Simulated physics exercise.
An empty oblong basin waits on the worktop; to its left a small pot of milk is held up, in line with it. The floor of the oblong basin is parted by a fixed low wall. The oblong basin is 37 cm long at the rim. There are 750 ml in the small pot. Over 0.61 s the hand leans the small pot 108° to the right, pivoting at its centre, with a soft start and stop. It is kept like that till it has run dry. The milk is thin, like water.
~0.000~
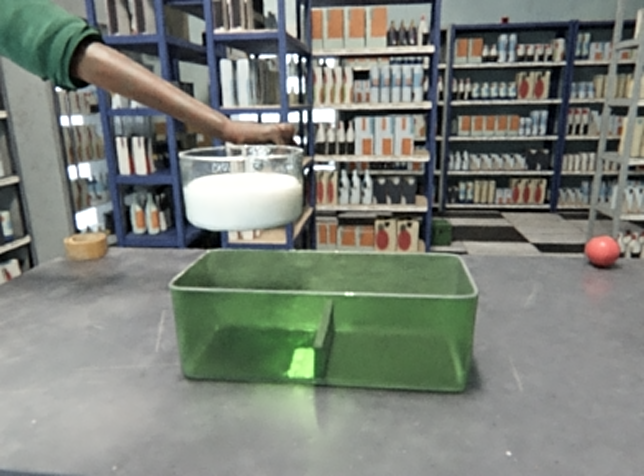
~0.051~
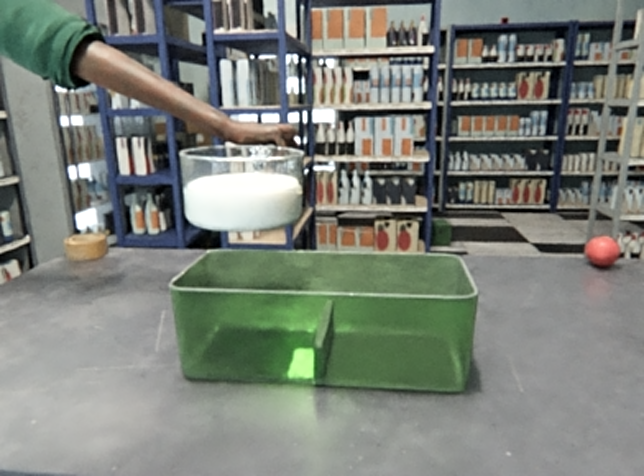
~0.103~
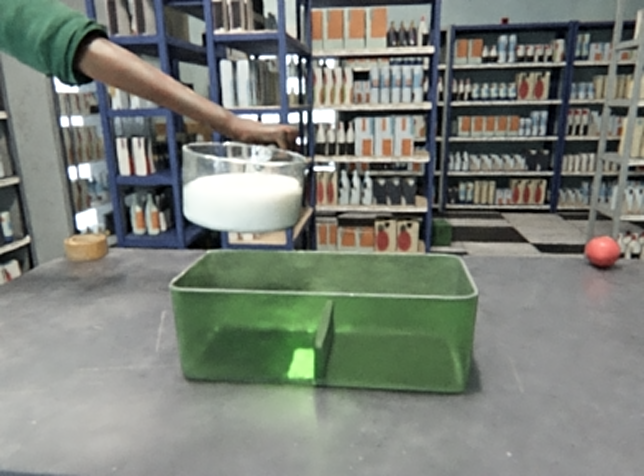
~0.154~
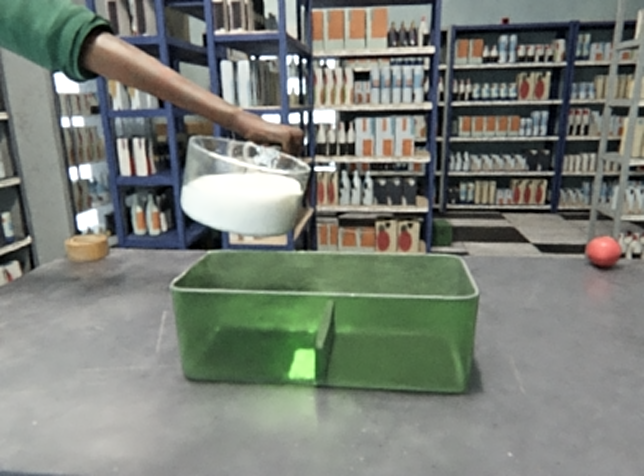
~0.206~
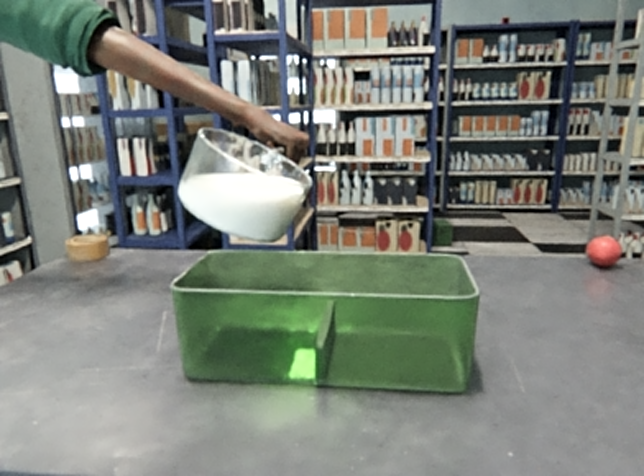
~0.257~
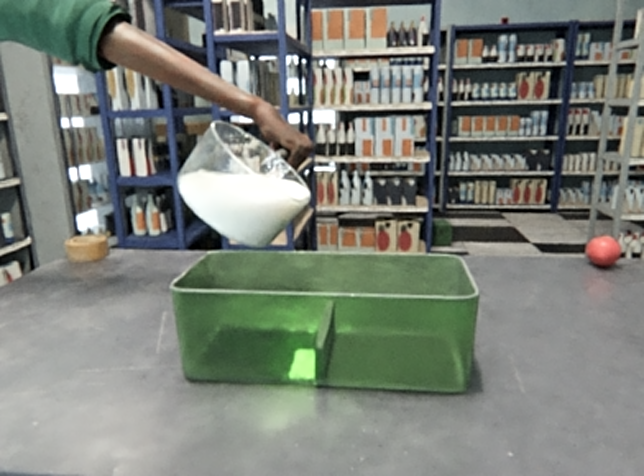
A hand leaning a small clear pot of milk to the right above an empty green oblong basin on a grey worktop.
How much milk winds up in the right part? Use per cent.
About 54 per cent.
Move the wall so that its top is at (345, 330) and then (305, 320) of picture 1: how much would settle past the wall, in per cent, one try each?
In turn about 25 and 85 per cent.
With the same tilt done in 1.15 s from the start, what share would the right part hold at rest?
Then about 70 per cent.
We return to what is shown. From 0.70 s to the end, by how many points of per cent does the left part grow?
Some 12 per cent.
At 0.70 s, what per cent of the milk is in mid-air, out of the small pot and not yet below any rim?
Near 5 in a hundred.
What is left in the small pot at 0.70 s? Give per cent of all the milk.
Some 7 per cent.
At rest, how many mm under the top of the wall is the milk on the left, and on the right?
Some 34 mm on the left and 32 mm on the right.
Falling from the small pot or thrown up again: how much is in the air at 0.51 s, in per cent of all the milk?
About 30 per cent.
By 0.51 s the tilt is 101° and 29 per cent is still to pour, 8 is left of the wall and 32 right of it.
By 0.70 s the tilt is 108° and 7 per cent is still to pour, 32 is left of the wall and 55 right of it.
By 0.90 s the tilt is 108° and 1 per cent is still to pour, 44 is left of the wall and 54 right of it.
By 1.11 s the tilt is 108° and 0 per cent is still to pour, 45 is left of the wall and 54 right of it.
At rest 45 per cent lies left of the wall, 54 right of it and 1 outside.
